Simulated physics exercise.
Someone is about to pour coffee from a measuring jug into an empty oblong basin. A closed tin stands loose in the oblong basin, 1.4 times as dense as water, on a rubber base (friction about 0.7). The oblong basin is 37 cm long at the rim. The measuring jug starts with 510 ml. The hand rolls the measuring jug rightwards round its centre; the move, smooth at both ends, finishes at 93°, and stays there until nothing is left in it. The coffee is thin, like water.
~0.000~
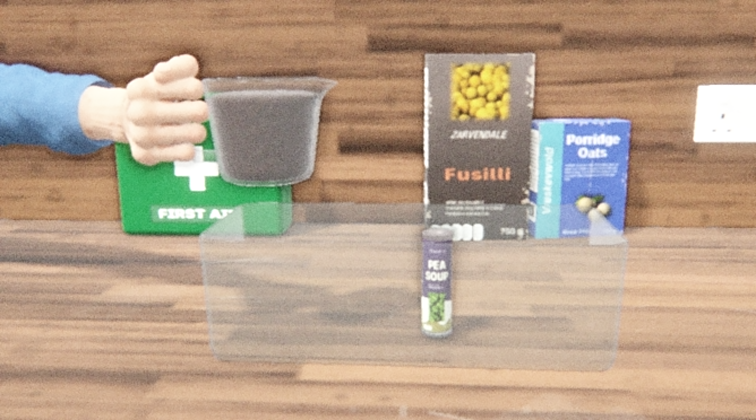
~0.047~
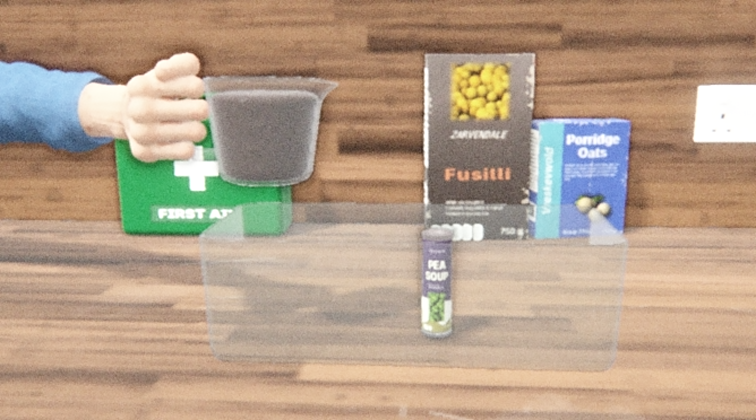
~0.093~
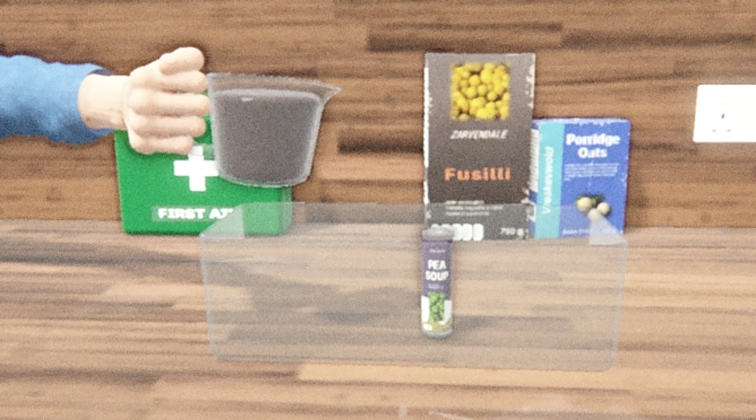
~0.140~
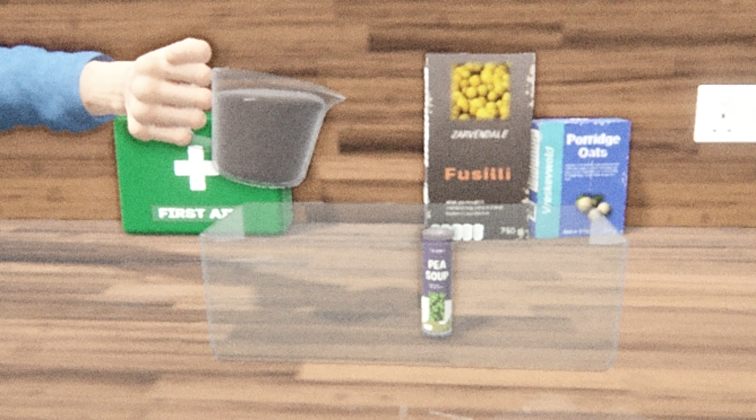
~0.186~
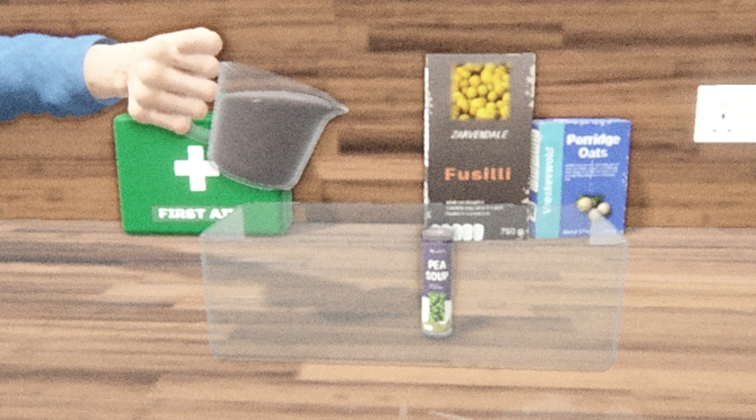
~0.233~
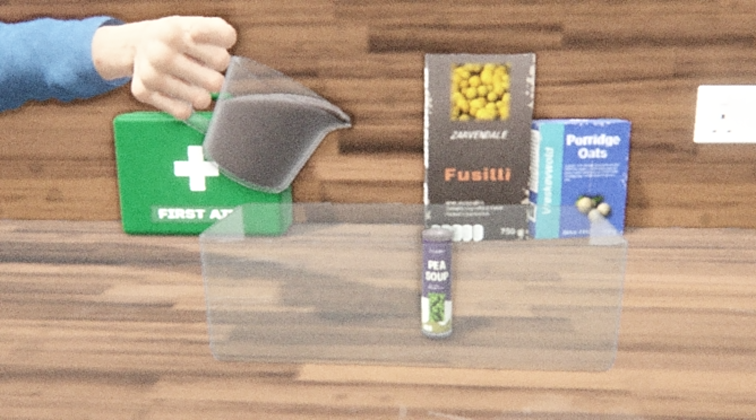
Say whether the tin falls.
It stays up.
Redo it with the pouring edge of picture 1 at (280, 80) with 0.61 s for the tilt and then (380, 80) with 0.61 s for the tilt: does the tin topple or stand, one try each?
First it keeps standing; then it goes over.
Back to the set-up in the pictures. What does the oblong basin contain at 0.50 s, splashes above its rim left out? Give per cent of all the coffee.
About 30 per cent.
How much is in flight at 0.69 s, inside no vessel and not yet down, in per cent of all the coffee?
Near 6 in a hundred.
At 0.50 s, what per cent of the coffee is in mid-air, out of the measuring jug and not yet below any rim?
Near 20 in a hundred.
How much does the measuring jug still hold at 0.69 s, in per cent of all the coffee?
About 12 per cent.
By 0.50 s the tilt is 85° and 50 per cent is still to pour; the tin stands where it began.
By 0.69 s the tilt is 93° and 13 per cent is still to pour; the tin stands where it began.
By 0.89 s the tilt is 93° and 3 per cent is still to pour; the tin stands where it began.
By 1.11 s the tilt is 93° and 1 per cent is still to pour; the tin stands where it began.
At rest the tin stands where it began.
